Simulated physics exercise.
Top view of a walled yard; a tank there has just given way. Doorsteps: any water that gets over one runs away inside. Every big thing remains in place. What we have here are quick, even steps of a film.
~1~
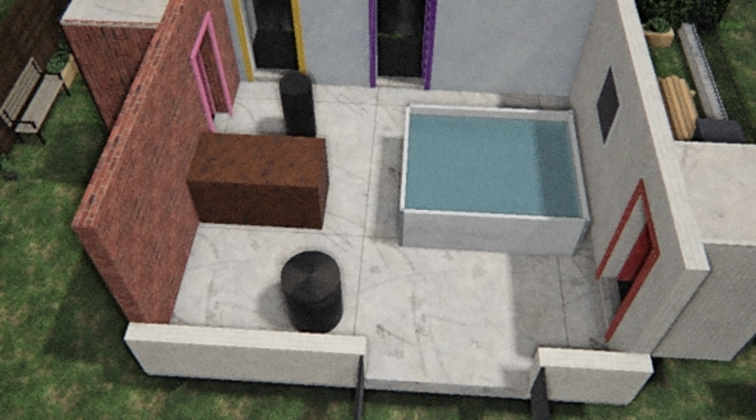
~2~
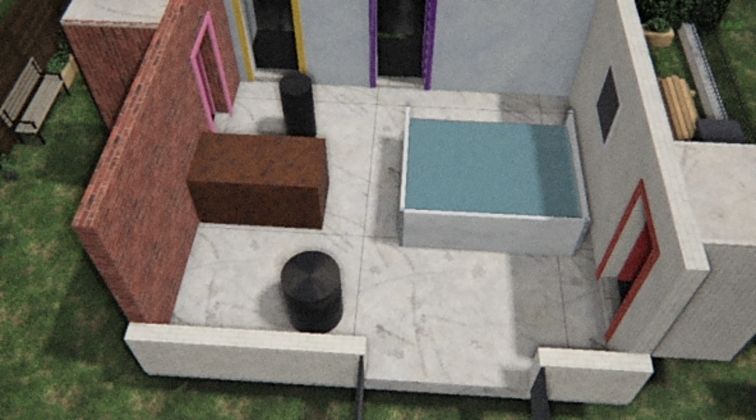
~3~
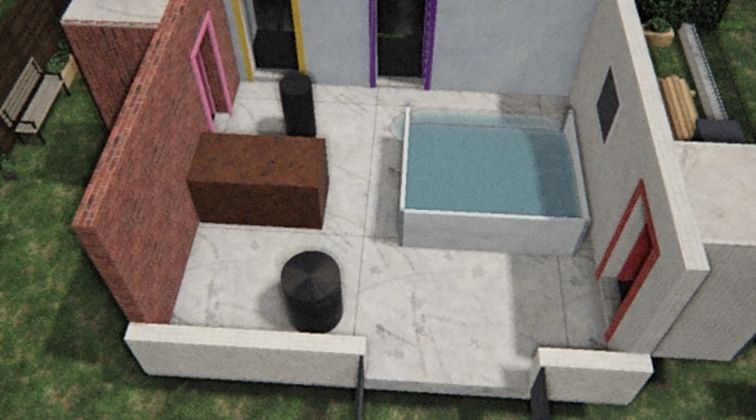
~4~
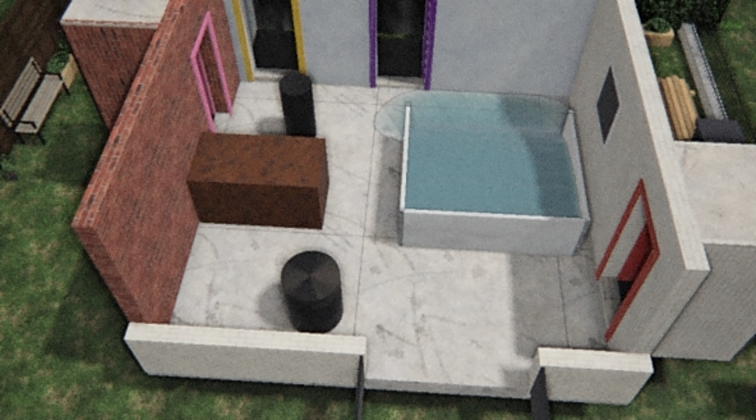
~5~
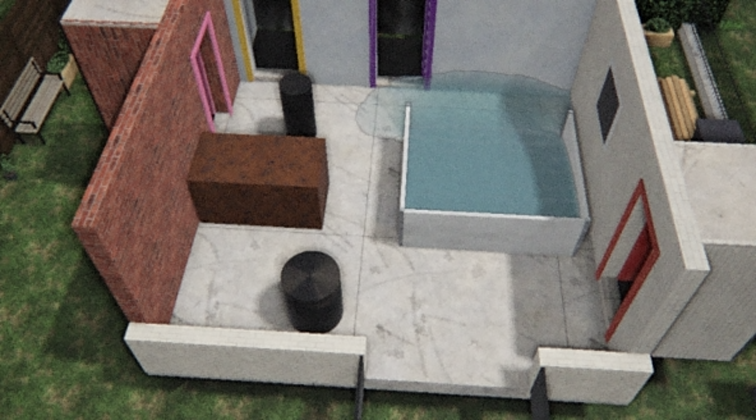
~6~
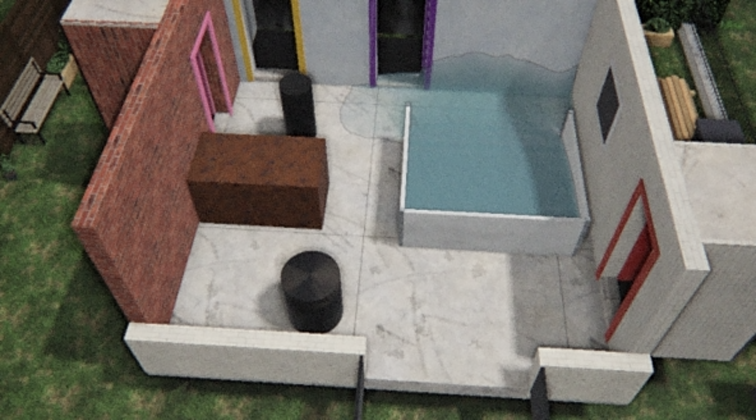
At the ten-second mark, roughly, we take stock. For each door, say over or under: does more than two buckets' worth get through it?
Purple door: Over, pink door: Over, yellow door: Over, red door: Under.
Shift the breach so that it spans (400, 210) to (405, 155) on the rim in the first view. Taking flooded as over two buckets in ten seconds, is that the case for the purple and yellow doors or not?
The purple door exceeds the limit and the yellow door remains below.
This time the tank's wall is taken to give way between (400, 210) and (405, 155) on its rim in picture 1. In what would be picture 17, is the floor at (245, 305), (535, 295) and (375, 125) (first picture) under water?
Log: Point 1 inundated; point 2 unreached; point 3 inundated.
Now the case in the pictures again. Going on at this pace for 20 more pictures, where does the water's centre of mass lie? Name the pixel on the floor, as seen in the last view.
Centre: Close to (440, 159).
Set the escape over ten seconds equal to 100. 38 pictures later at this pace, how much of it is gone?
Close to 65 out of every hundred.
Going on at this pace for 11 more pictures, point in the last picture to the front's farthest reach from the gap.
My best guess is about (241, 80).
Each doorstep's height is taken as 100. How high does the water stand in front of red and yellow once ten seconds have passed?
Respectively about 20 and 130 per cent.
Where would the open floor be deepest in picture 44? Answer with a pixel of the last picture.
I'd go with (566, 96) as the deepest place.
A moment on, water covers 25 % of the floor; the purple door far over two buckets in, the pink door not reached, the yellow door wet at the sill, nothing in, the red door not reached.
Next, water covers 35 % of the floor; the purple door far over two buckets in, the pink door not reached, the yellow door wet at the sill, nothing in, the red door not reached.
Then, water covers 55 % of the floor; the purple door far over two buckets in, the pink door over two buckets in, the yellow door under two buckets in, the red door wet at the sill, nothing in.
Later, water covers 85 % of the floor; the purple door far over two buckets in, the pink door far over two buckets in, the yellow door far over two buckets in, the red door under two buckets in.
In the end, water covers 100 % of the floor; the purple door far over two buckets in, the pink door far over two buckets in, the yellow door far over two buckets in, the red door under two buckets in.
